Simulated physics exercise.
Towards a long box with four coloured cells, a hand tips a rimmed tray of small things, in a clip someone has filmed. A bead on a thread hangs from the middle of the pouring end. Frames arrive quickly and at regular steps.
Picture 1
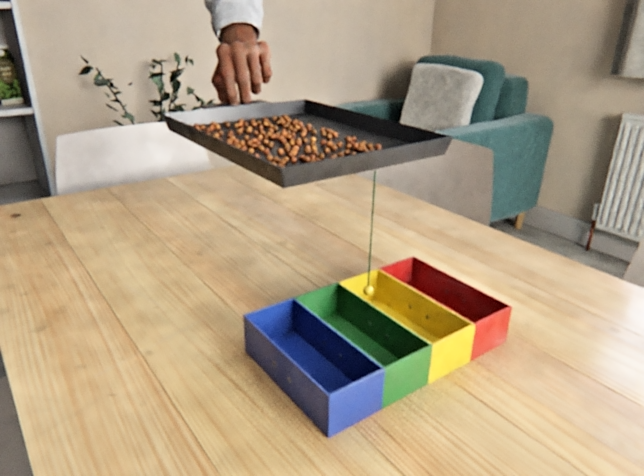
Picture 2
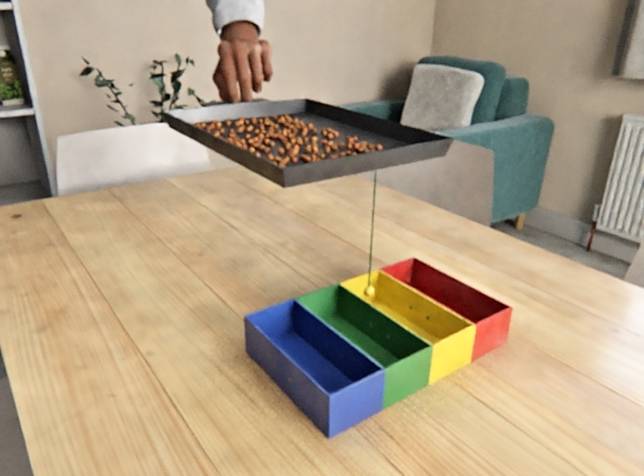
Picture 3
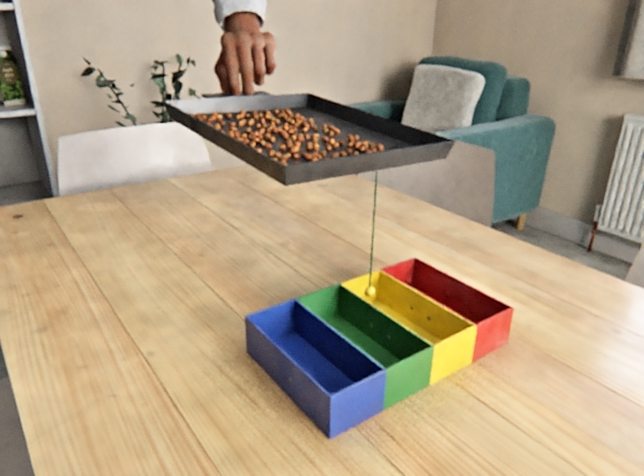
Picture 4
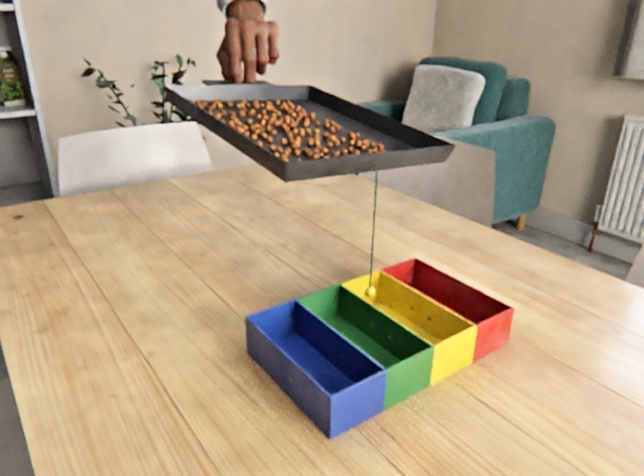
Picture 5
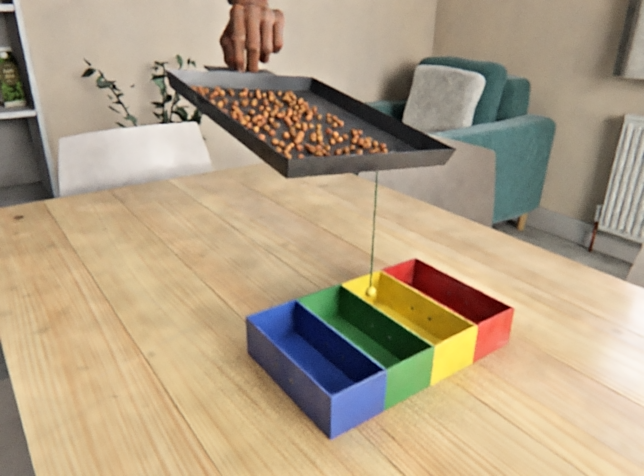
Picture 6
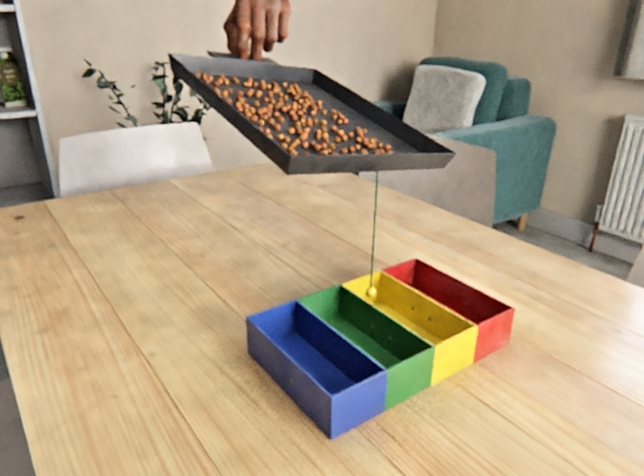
A hand gradually tilting a dark rimmed tray of small brown balls above a box with blue, green, yellow and red cells.
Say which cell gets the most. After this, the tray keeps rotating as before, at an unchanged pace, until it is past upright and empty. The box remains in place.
Red.
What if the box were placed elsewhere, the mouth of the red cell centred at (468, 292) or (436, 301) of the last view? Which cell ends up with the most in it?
In the first case it's the red cell, in the second it's the red one.
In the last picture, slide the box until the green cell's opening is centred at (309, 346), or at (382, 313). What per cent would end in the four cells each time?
In order: 0 per cent and 100 per cent.
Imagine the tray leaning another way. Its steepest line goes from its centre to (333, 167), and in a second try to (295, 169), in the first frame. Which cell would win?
First: That blue cell, second: That blue cell.
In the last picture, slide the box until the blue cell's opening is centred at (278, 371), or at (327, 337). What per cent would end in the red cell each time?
Roughly 10 % and 90 %.
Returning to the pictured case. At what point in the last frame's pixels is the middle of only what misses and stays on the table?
Estimate: About (538, 323).
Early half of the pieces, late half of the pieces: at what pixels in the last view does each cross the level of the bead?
Around (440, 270) at first; around (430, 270) after that.
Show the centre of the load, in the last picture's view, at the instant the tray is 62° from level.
I'd mark it close to (419, 172).
Soon, tray tipped steeply; most on the tray; a small part in the red cell; a small part falling or outside the box.
A while on, tray tipped past a quarter turn; a small part on the tray; most in the red cell; a stray few in the yellow cell; about a quarter falling or outside the box.
Towards the end, tray tipped past a quarter turn; nearly all in the red cell; a stray few in the yellow cell; a small part falling or outside the box.
Finally, tray tipped past a quarter turn; nearly all in the red cell; a stray few in the yellow cell; none in the blue cell; none in the green cell; a small part outside the box.
